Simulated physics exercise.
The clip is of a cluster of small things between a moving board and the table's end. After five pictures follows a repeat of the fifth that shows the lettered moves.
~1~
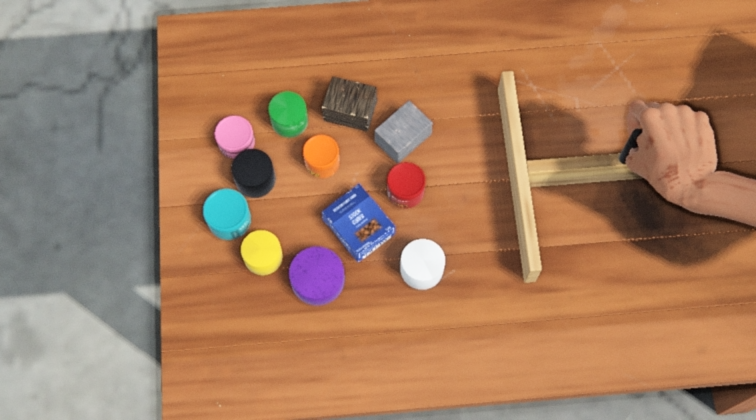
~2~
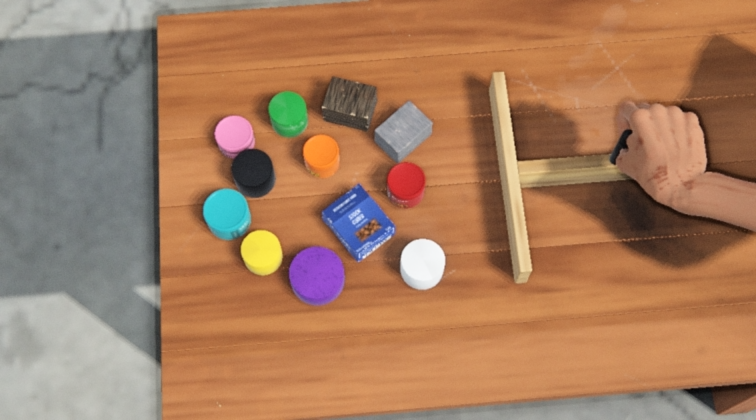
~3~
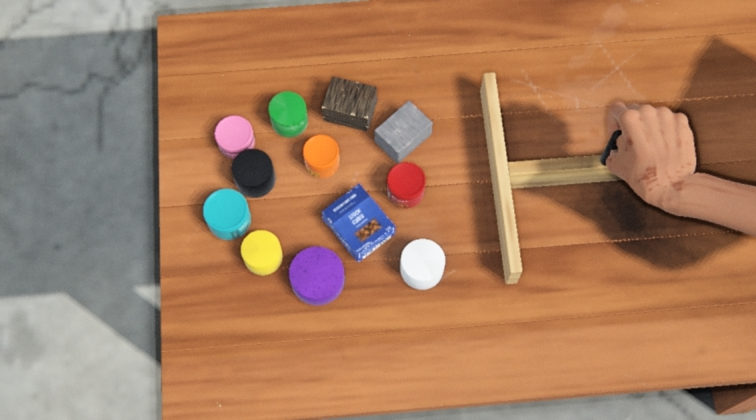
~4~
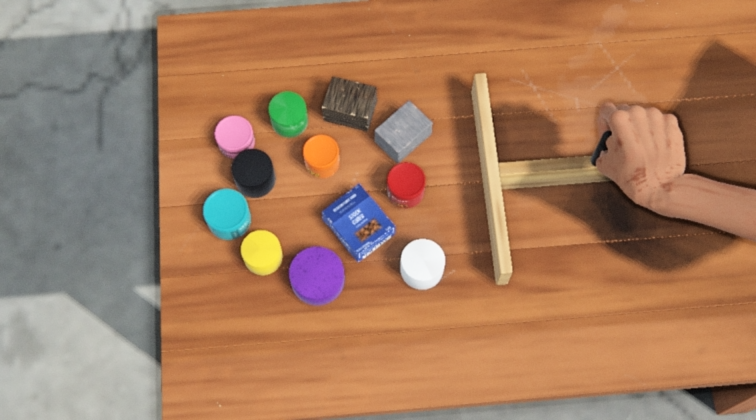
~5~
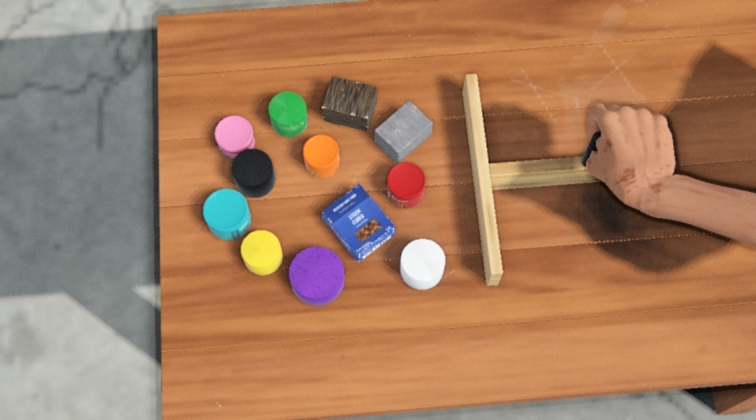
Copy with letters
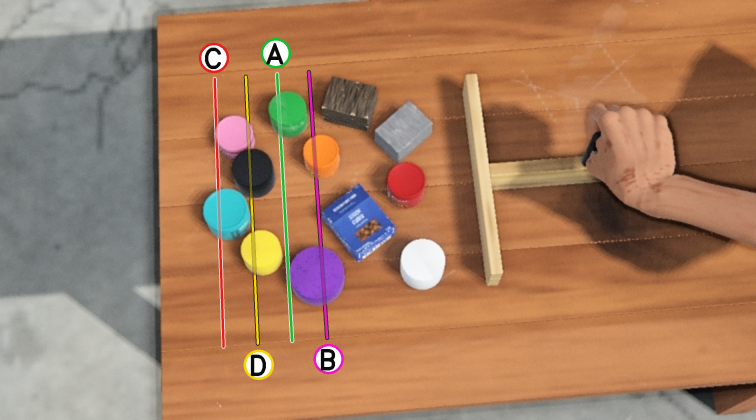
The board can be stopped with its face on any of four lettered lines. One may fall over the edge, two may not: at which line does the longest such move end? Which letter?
The farthest such stop is D.
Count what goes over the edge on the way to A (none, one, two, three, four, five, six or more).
In all, none.
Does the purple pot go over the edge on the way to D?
No.
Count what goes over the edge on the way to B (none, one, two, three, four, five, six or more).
In all, none.
On the marked copy, A at (284, 201); B at (318, 199); C at (219, 206); D at (252, 204).
With D. Early on, board (400, 177); black block (339, 103); white tin (381, 268).
Further on, board (316, 183); turquoise jar (221, 213); black pot (224, 174).
At the end, board (253, 188); turquoise jar (164, 215); yellow tin (173, 272); none fallen.
As for the rest, A is within the limit but short; B is within the limit but short; C drops three.
